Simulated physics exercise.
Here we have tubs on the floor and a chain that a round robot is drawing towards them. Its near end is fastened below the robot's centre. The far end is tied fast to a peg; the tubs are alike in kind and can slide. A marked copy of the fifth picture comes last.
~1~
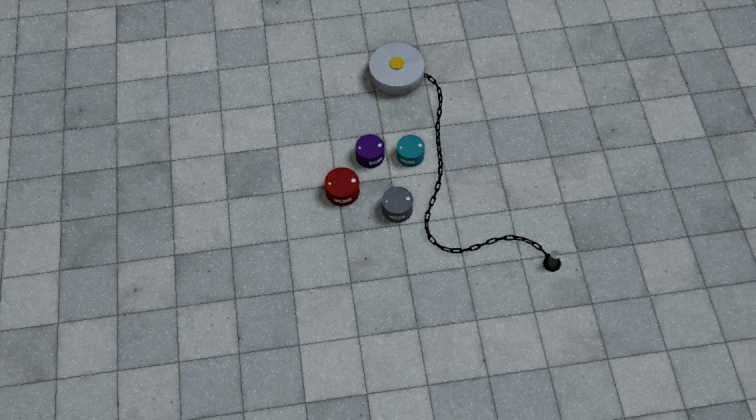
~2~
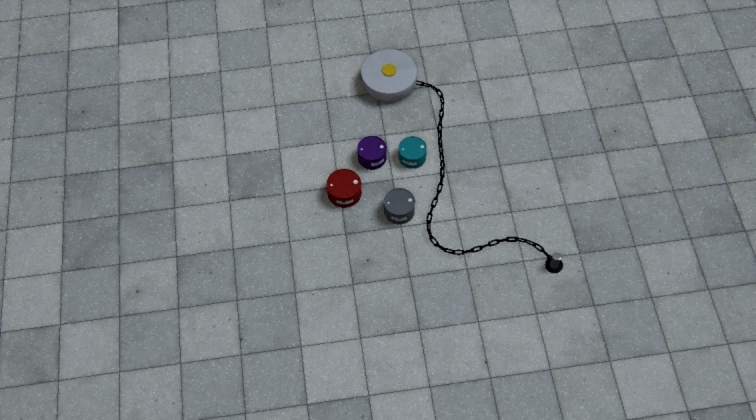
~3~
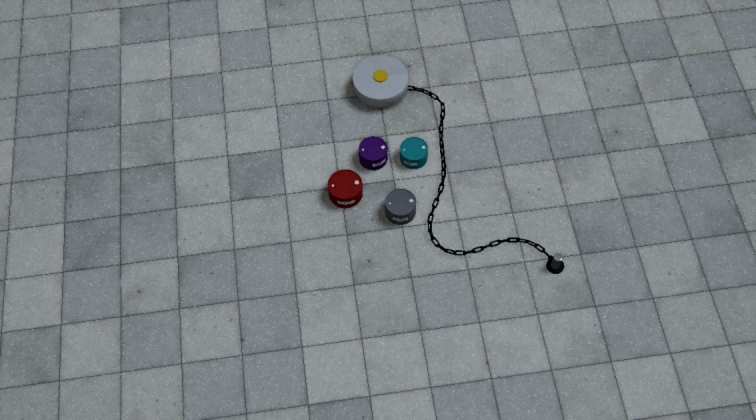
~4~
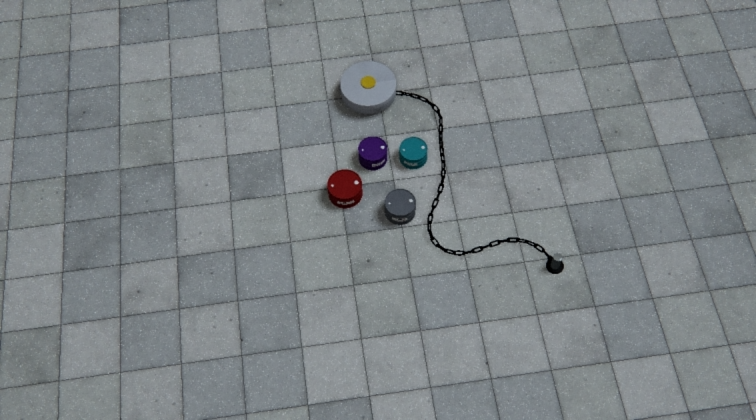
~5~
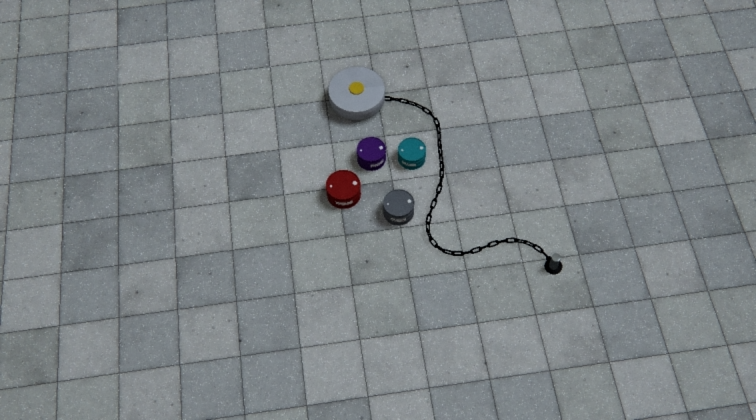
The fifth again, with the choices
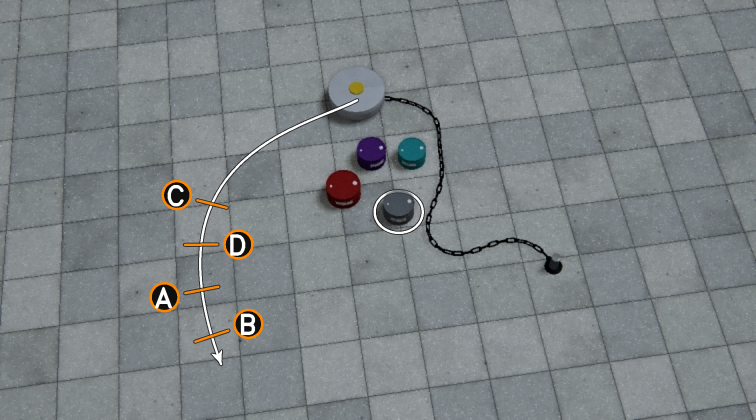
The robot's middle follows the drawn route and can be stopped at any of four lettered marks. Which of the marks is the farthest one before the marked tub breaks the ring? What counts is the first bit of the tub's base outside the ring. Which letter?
The farthest safe stop is C.
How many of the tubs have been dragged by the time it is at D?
Four.
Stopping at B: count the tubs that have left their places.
Four.
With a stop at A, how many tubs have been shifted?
Four.
On the marked copy, A at (202, 290); B at (212, 336); C at (212, 204); D at (201, 245); the ring at (399, 212); the route from (357, 100) via (217, 194) to (221, 364).
With C. Early on, robot (298, 119); grey tub (399, 207).
Further on, robot (242, 155); grey tub (399, 207).
At the end, robot (210, 199); turquoise tub (396, 185); purple tub (368, 178); grey tub (399, 210); red tub (340, 192); the grey tub is still in its ring.
As for the rest, A drags the ringed tub to (405, 241); B drags the ringed tub to (411, 249); D drags the ringed tub to (400, 228).
